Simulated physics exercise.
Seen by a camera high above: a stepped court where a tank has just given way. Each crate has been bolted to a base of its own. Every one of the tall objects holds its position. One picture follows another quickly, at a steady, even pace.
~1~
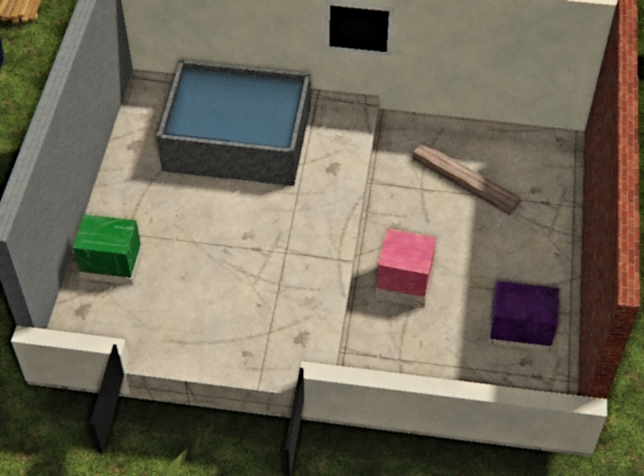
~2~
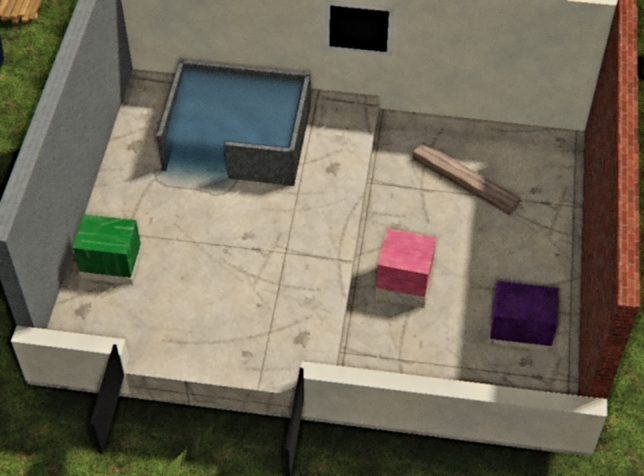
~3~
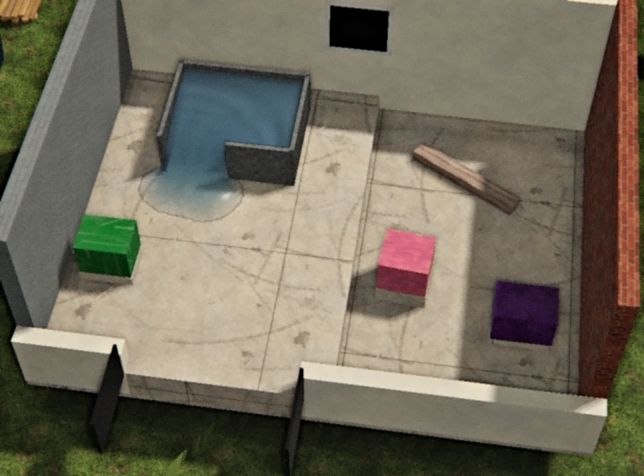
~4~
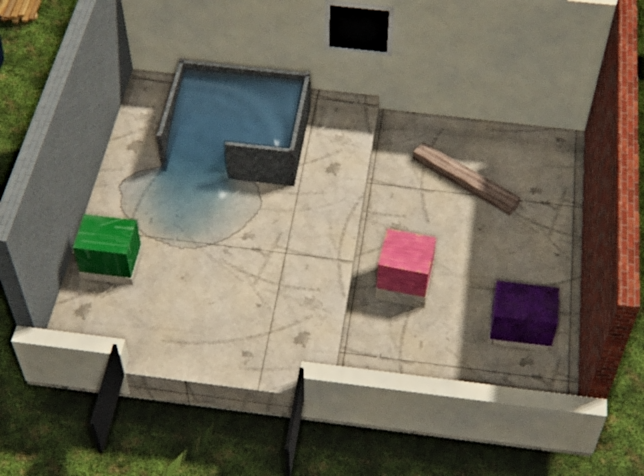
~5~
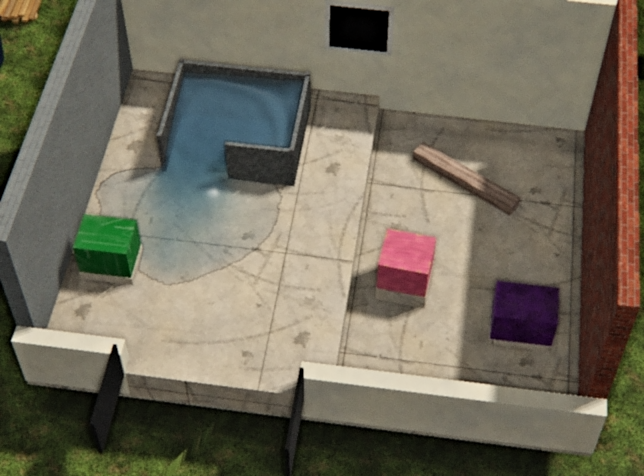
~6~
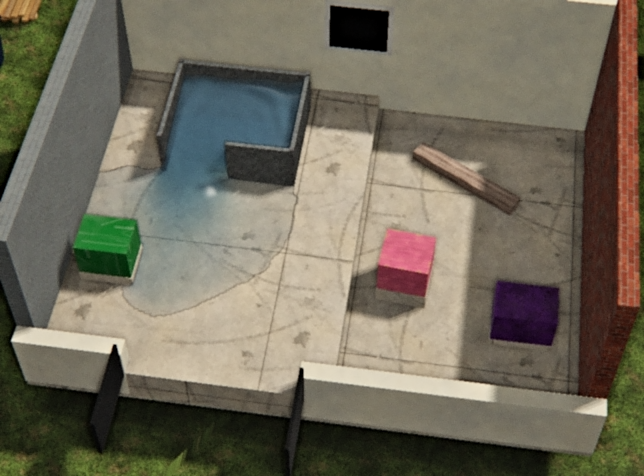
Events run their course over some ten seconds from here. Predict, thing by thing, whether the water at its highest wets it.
The green crate gets touched by the water; the purple crate never gets touched by the water; the pink crate never gets touched by the water.
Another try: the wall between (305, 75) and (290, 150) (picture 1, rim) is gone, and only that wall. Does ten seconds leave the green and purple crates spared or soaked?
I expect green remains untouched while purple goes wet.
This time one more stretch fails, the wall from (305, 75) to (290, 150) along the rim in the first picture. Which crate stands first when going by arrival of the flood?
The one in pink, by my reading.
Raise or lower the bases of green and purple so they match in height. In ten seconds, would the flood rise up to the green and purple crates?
The green crate is drenched, the purple crate stays untouched.
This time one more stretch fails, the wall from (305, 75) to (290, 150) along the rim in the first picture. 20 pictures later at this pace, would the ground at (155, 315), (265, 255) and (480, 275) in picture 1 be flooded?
In the order given, the spots are not soaked, not soaked and swamped.
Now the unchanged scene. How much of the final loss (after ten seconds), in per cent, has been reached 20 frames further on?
Around 50 %.
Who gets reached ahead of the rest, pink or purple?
I'd pick the pink-painted one.
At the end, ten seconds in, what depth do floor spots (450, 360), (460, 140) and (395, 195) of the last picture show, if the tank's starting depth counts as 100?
Approx. values, in order: 2 %, 2 %, 2 %.
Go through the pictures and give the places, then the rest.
The first frame shows the open tank at (235, 108) is whole and still.
In the second frame, water pours out at (197, 163) and has run to (160, 178).
In the third frame, water pours out at (197, 163) and has run to (208, 217).
In the fourth frame, water pours out at (197, 164) and has run to (197, 243).
In the fifth frame, water pours out at (197, 164) and has run to (162, 277).
In the sixth frame, the front is at (153, 310), out from the gap at (197, 163).
A moment on, water covers 25 % of the floor; the green crate water round its plinth, the purple crate not reached, the pink crate not reached.
Next, water covers 30 % of the floor; the green crate water round its plinth, the purple crate not reached, the pink crate water round its plinth.
Then, water covers 40 % of the floor; the green crate water round its plinth, the purple crate not reached, the pink crate water round its plinth.
Later, water covers 50 % of the floor; the green crate water round its plinth, the purple crate water round its plinth, the pink crate water round its plinth.
In the end, water covers 60 % of the floor; the green crate was topped, the purple crate stayed above the water, the pink crate stayed above the water.
